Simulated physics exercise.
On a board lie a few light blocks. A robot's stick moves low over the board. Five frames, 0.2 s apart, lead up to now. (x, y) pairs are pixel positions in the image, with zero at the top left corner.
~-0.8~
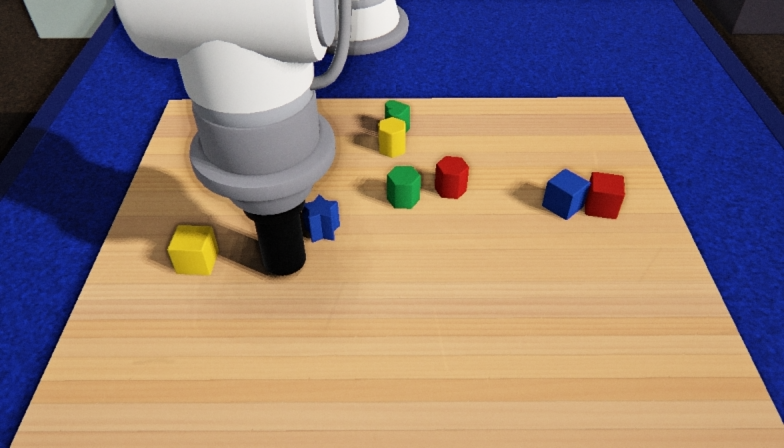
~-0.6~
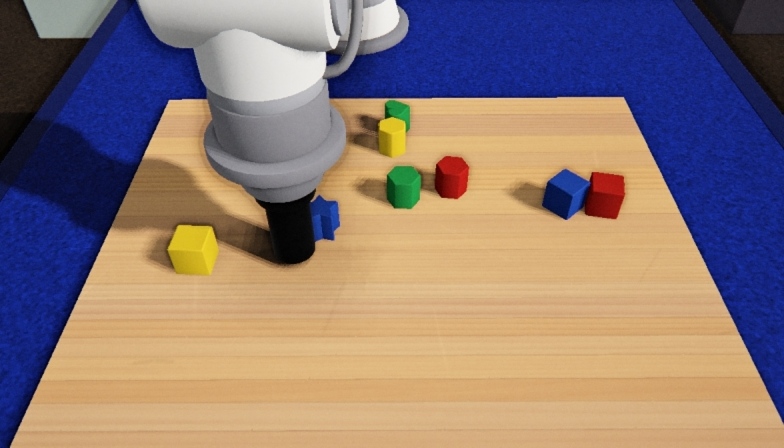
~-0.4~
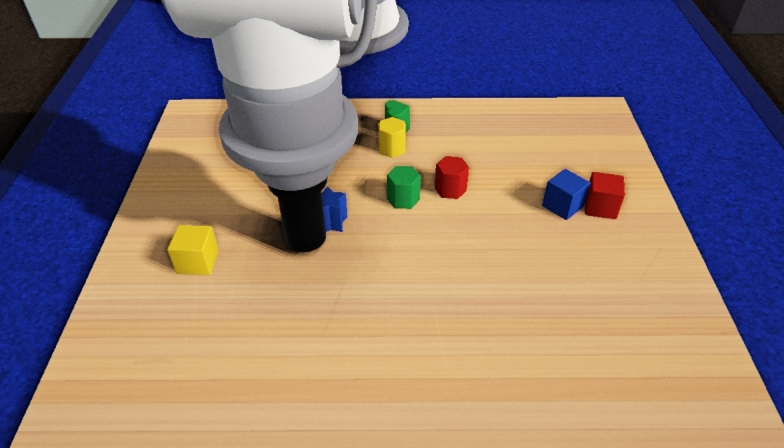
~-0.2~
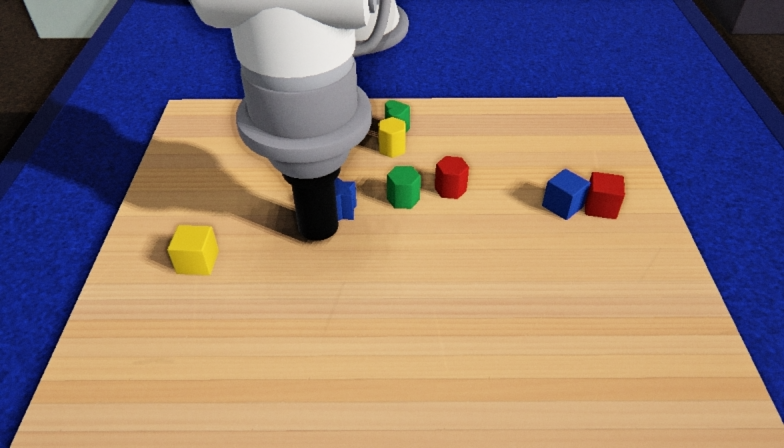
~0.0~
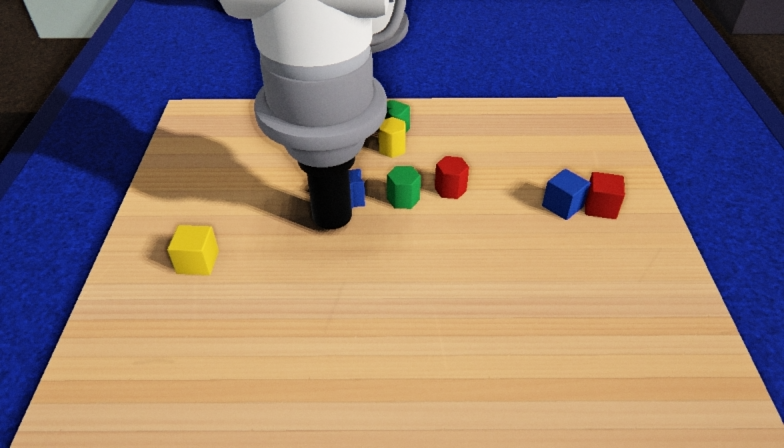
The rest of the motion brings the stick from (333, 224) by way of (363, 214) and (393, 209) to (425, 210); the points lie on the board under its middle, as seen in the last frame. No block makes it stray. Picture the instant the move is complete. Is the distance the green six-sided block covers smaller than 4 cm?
It seems so.
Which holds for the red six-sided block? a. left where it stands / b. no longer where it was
b.
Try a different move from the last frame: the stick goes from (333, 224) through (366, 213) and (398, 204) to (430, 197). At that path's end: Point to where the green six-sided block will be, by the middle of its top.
I'd expect the centre of its top face to be at (447, 154).
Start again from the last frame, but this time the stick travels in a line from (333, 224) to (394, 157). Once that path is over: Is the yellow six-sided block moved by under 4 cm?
No, that is not how it ends up.
The first path, step by step. Halfway along, stick at (378, 203); blue star at (360, 168), turned 70° anticlockwise; green six-sided block at (407, 173).
At the end, stick at (425, 203); blue star at (360, 168), turned 70° anticlockwise; green six-sided block at (431, 163), turned 40° anticlockwise; red six-sided block at (461, 162), turned 15° clockwise.
